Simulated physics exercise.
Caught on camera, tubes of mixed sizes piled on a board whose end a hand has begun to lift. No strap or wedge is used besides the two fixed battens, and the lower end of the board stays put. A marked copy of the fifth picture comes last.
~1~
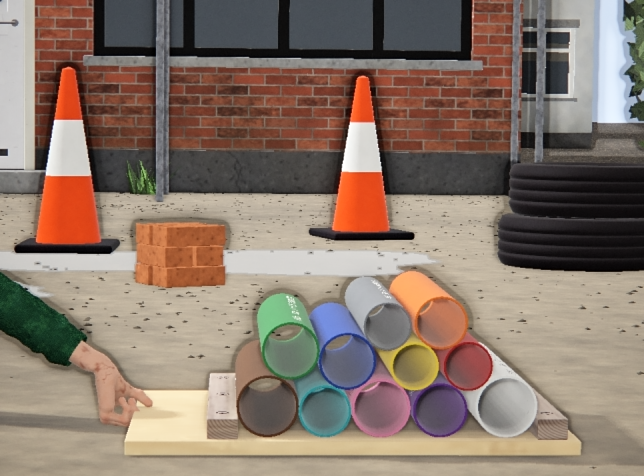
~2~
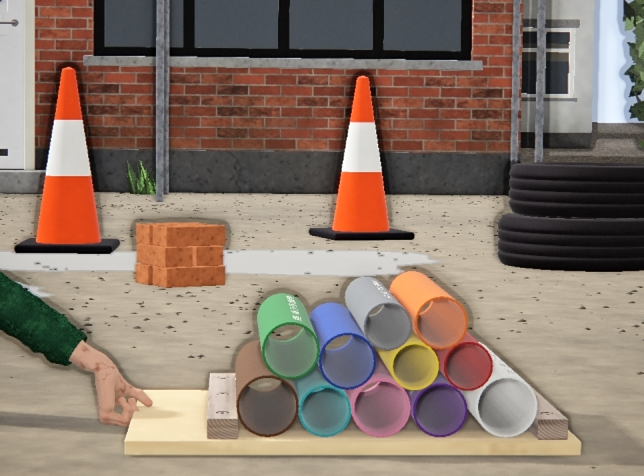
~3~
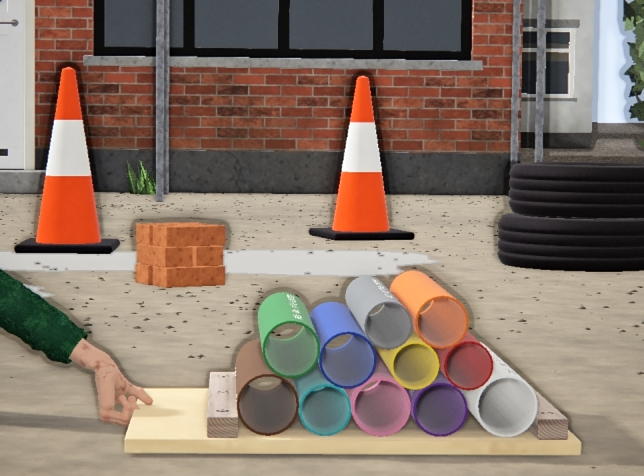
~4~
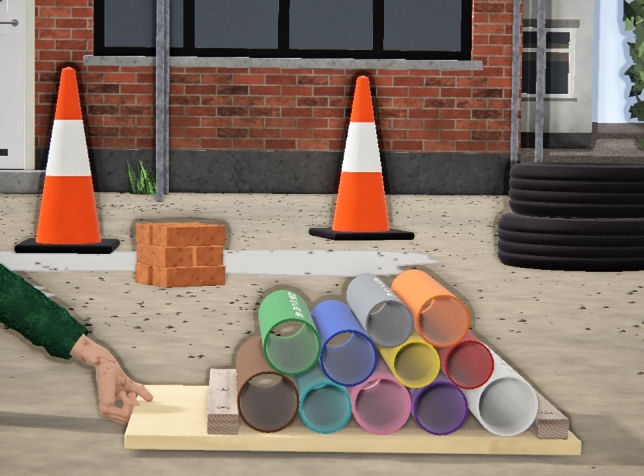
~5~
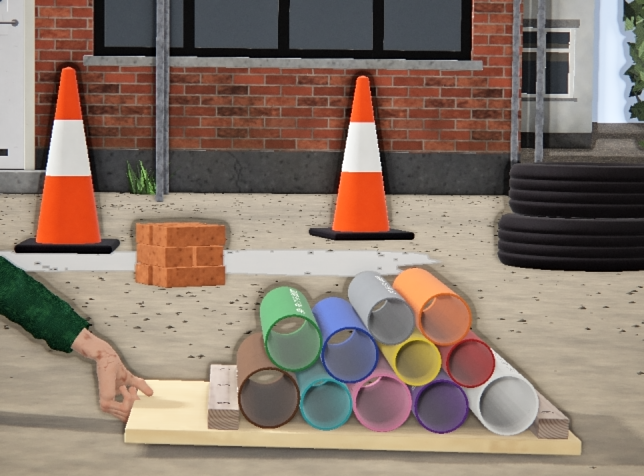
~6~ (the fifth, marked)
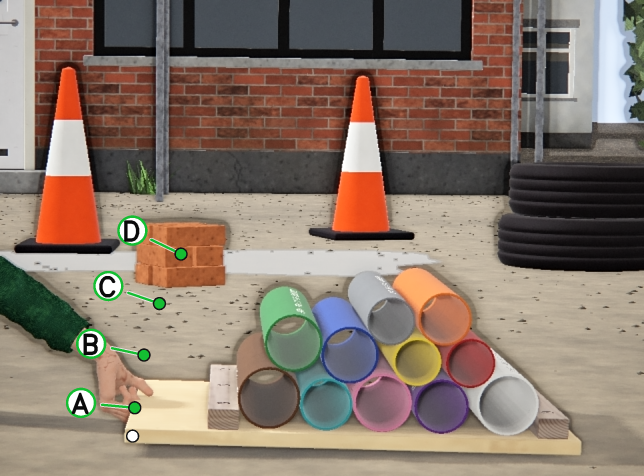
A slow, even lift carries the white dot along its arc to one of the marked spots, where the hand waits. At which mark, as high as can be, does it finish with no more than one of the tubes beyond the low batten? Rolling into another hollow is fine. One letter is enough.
It can be raised to C.
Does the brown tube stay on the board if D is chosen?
Yes.
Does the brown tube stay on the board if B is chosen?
The brown tube: Yes.
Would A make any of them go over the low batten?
At A: No.
On the copy, A at (135, 408); B at (144, 355); C at (159, 303); D at (181, 254); the white dot at (132, 436).
On C. First, board at 14°.
Then, board at 19°.
Finally, board at 19°, none over the low batten.
By contrast, A none over the low batten; B none over the low batten; D two over the low batten (grey, orange).
